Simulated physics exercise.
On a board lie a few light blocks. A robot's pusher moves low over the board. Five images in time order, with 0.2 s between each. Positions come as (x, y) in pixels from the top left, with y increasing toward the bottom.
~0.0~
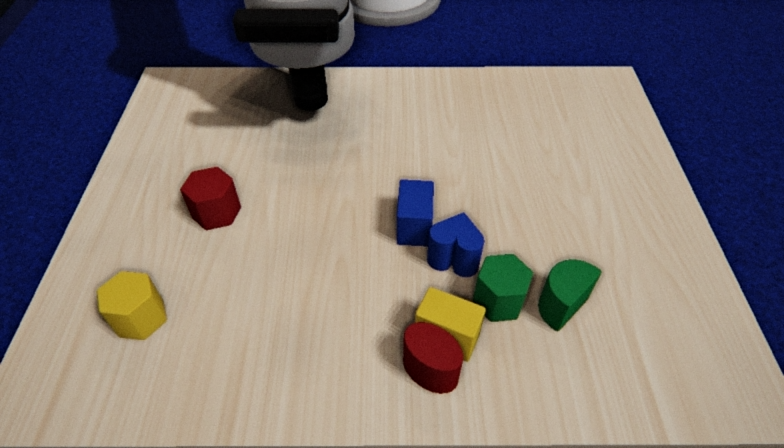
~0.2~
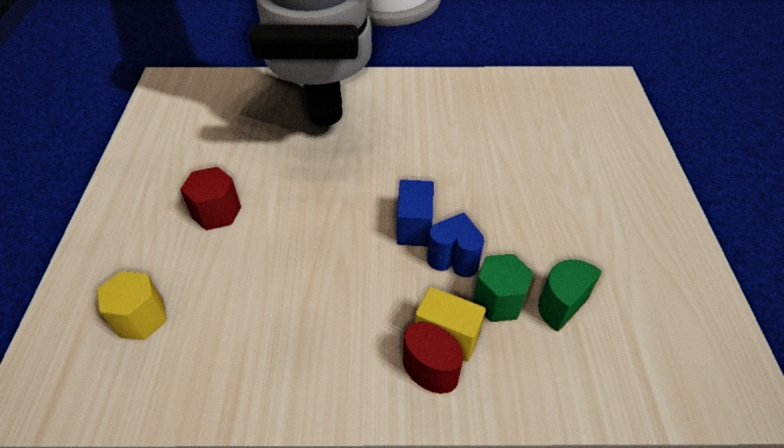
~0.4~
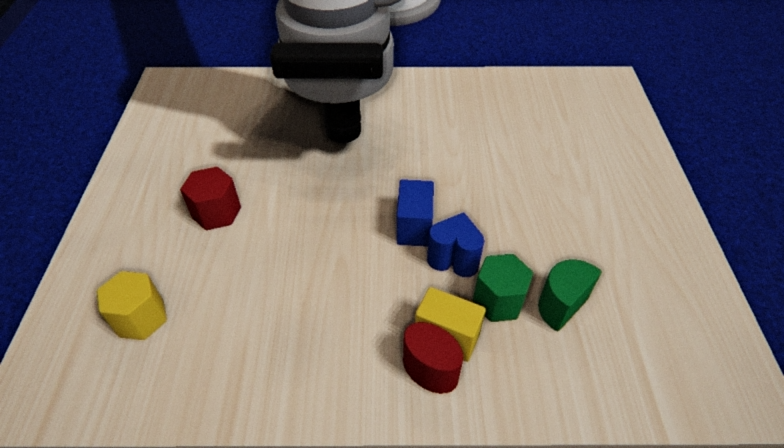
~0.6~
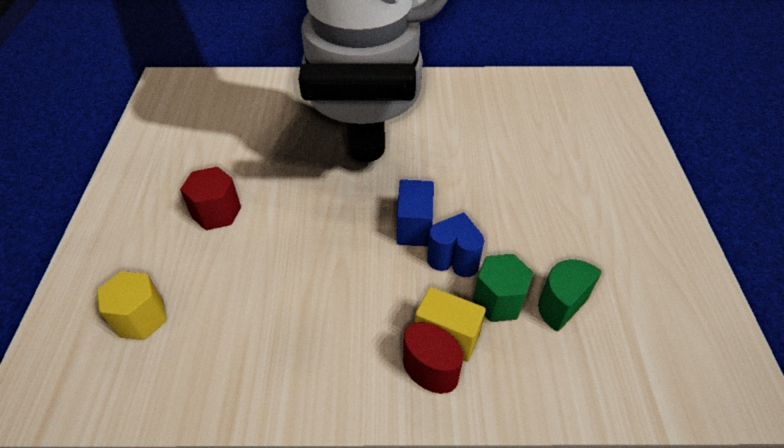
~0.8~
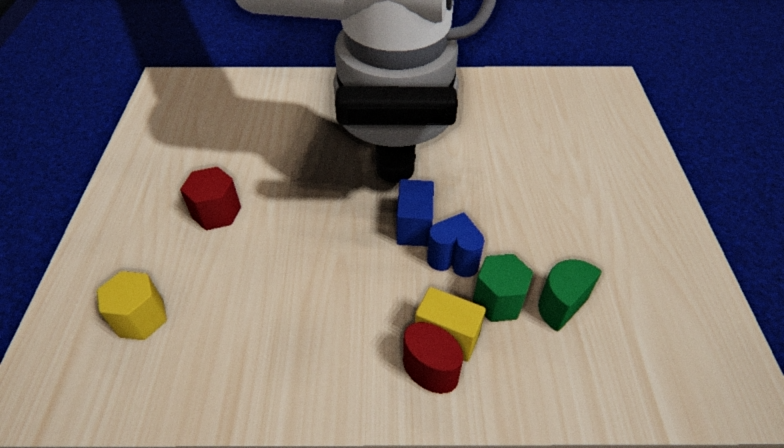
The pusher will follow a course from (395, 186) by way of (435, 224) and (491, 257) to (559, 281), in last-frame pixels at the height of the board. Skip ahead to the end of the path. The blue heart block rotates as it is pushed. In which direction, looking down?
The answer is counter-clockwise.
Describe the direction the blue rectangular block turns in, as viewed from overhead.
From above, the turn goes clockwise.
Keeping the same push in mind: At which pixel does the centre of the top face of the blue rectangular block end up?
So, by the moment the path ends, you'll find the top centre of the blue rectangular block at (424, 238).
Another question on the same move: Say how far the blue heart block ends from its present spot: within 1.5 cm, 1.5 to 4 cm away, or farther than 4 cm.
It goes 1.5 to 4 cm.
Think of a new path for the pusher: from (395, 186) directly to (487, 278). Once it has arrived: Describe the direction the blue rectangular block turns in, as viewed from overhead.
Top view: Clockwise.
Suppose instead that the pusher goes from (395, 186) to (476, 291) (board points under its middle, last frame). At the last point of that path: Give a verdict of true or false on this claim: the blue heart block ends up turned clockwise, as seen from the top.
False - the claim does not hold.
The first path, step by step. One third of the way, pusher (437, 209); blue rectangular block (427, 231), turned 15° clockwise; blue heart block (464, 244), turned 45° anticlockwise.
Two thirds of the way, pusher (495, 242); blue rectangular block (424, 238), turned 20° clockwise; blue heart block (465, 253), turned 40° anticlockwise; green hexagon (510, 281).
At the end, pusher (565, 266); blue rectangular block (424, 238), turned 20° clockwise; blue heart block (465, 253), turned 40° anticlockwise; green hexagon (510, 281); green half-round block (589, 290), turned 35° clockwise.
